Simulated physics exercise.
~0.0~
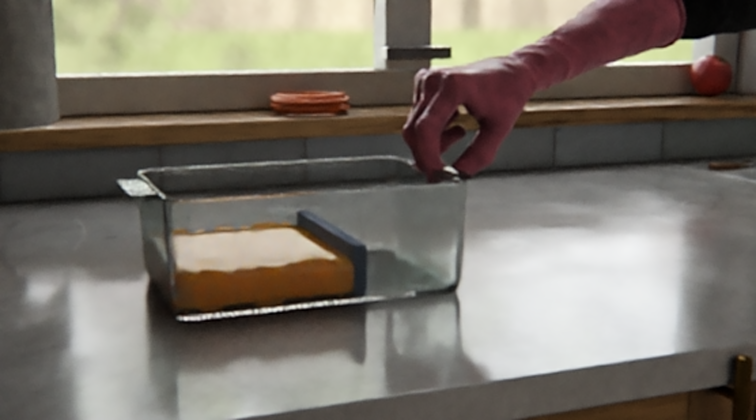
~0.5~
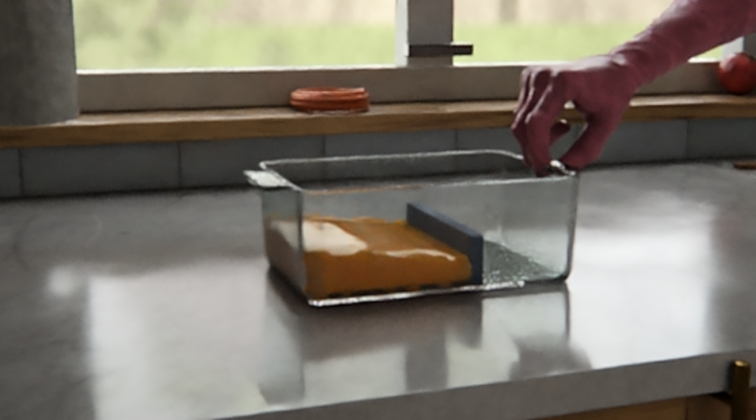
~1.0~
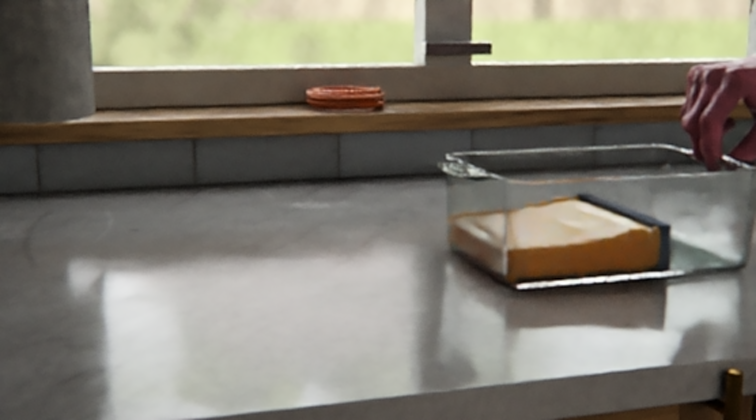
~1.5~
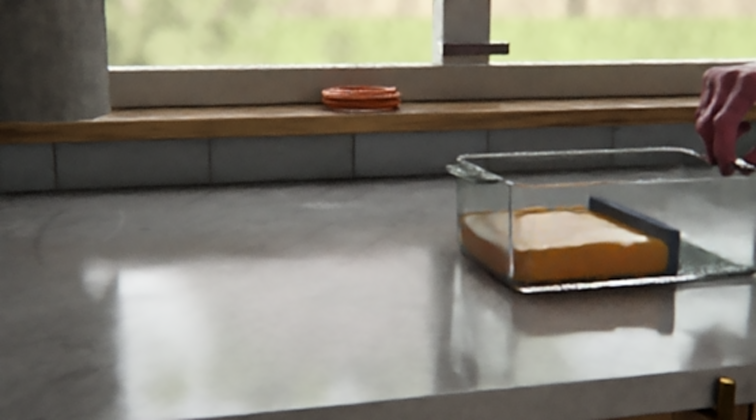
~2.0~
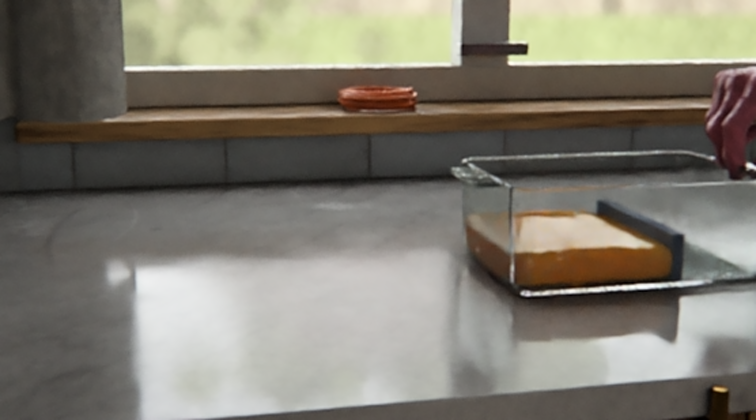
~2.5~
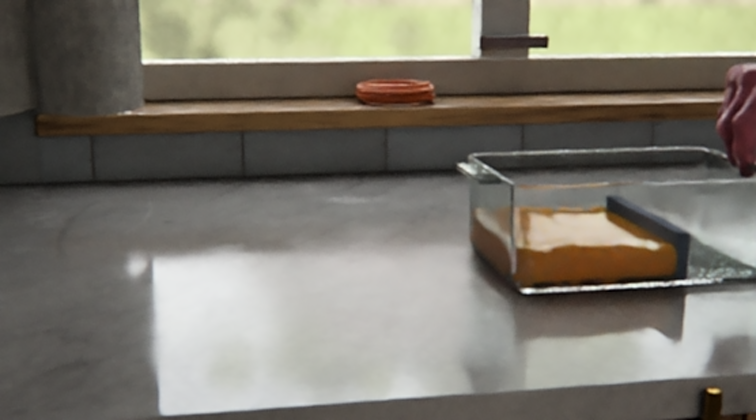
The footage shows a hand pulling a clear glass tub rightwards along a grey countertop beneath a window, orange juice filling only the left side of its dark upright divider. The juice tilts and ripples, then the tub comes to rest with the juice still left of the divider.
